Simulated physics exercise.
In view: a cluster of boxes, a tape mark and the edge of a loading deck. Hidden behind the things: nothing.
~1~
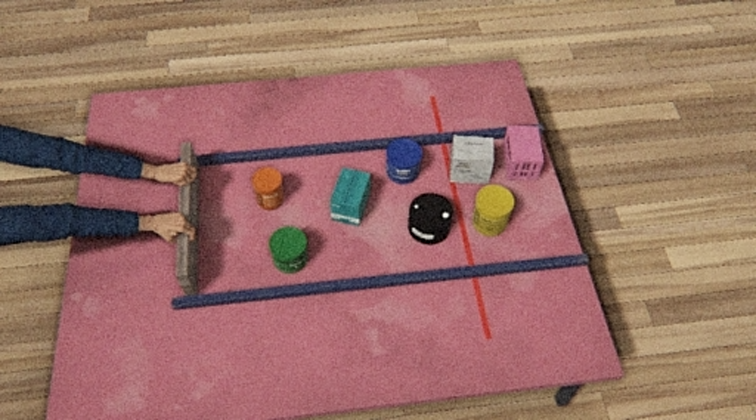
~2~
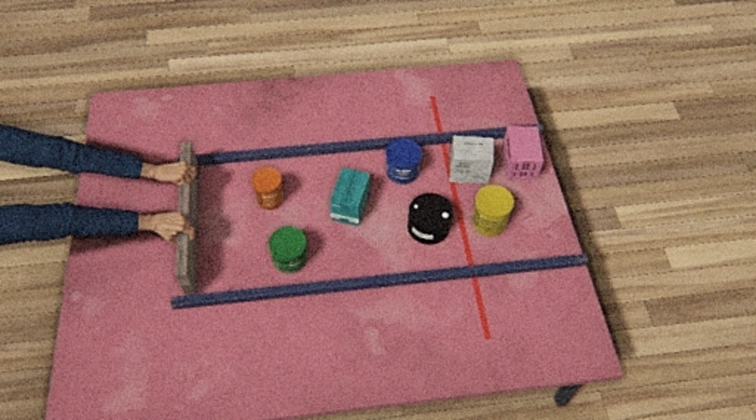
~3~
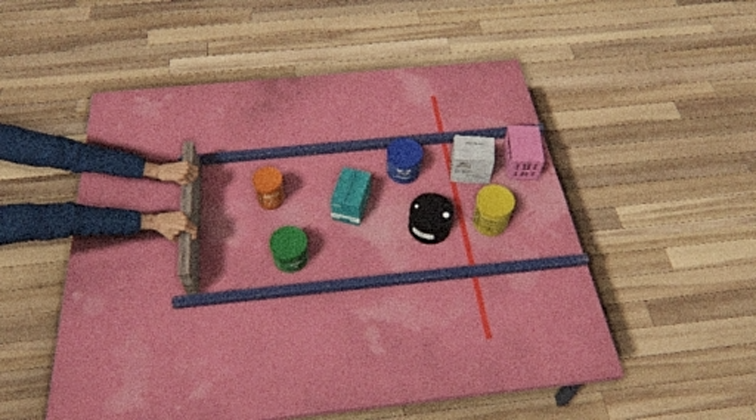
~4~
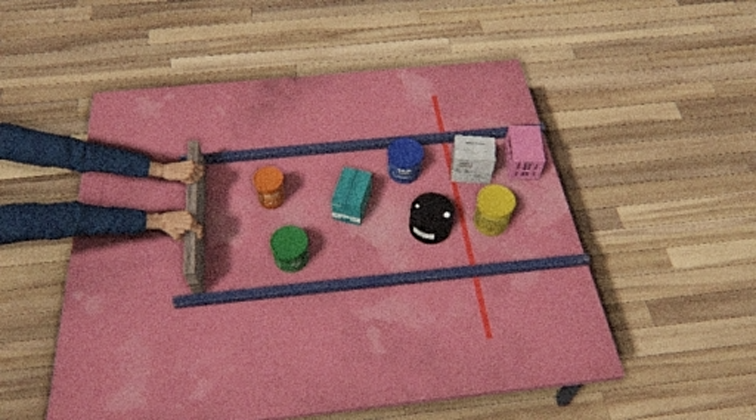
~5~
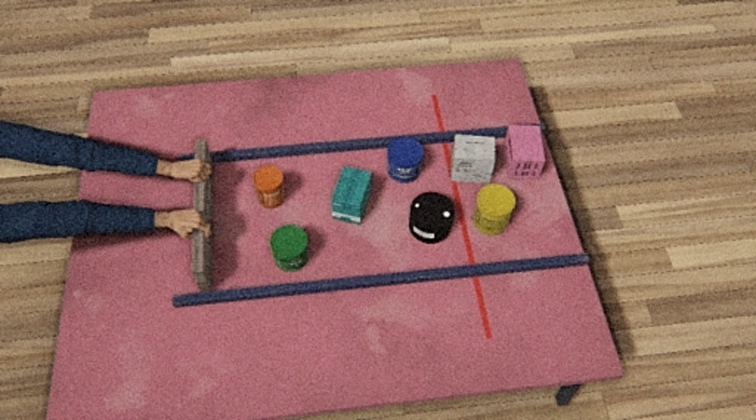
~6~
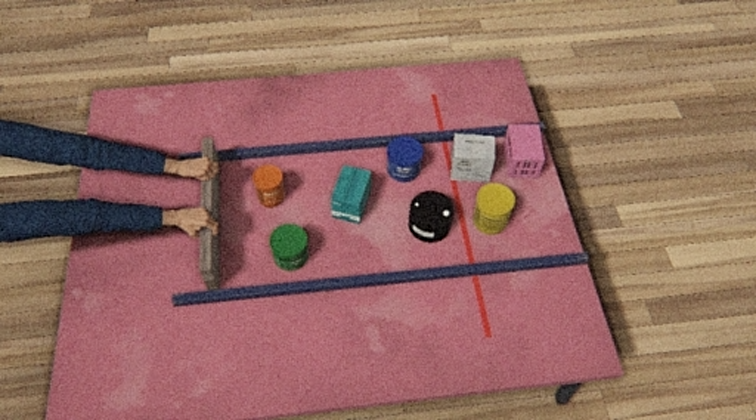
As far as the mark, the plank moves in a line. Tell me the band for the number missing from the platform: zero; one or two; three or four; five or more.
That band is zero.
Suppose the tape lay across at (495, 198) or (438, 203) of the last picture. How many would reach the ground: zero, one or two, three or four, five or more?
Result, first to last: Just one or two, not one.
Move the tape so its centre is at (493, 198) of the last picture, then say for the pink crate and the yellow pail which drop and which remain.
Lab note: Pink crate comes off; yellow pail comes off.
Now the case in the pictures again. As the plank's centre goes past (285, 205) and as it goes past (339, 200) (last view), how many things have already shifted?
By then 2, and later 3.
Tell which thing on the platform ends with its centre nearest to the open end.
Pink crate.
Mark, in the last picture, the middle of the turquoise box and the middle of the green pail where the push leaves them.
In the last picture, roughly (486, 192) and (488, 235).
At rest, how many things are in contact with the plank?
It's 4 of them.
Soon after, none off yet; pink crate at rest near (524, 151); yellow pail at rest near (493, 210); white box at rest near (472, 158).
Then, none off yet; pink crate at rest near (524, 151); yellow pail moved a little near (508, 206); white box at rest near (472, 158).
At rest, the number that fall off is zero.
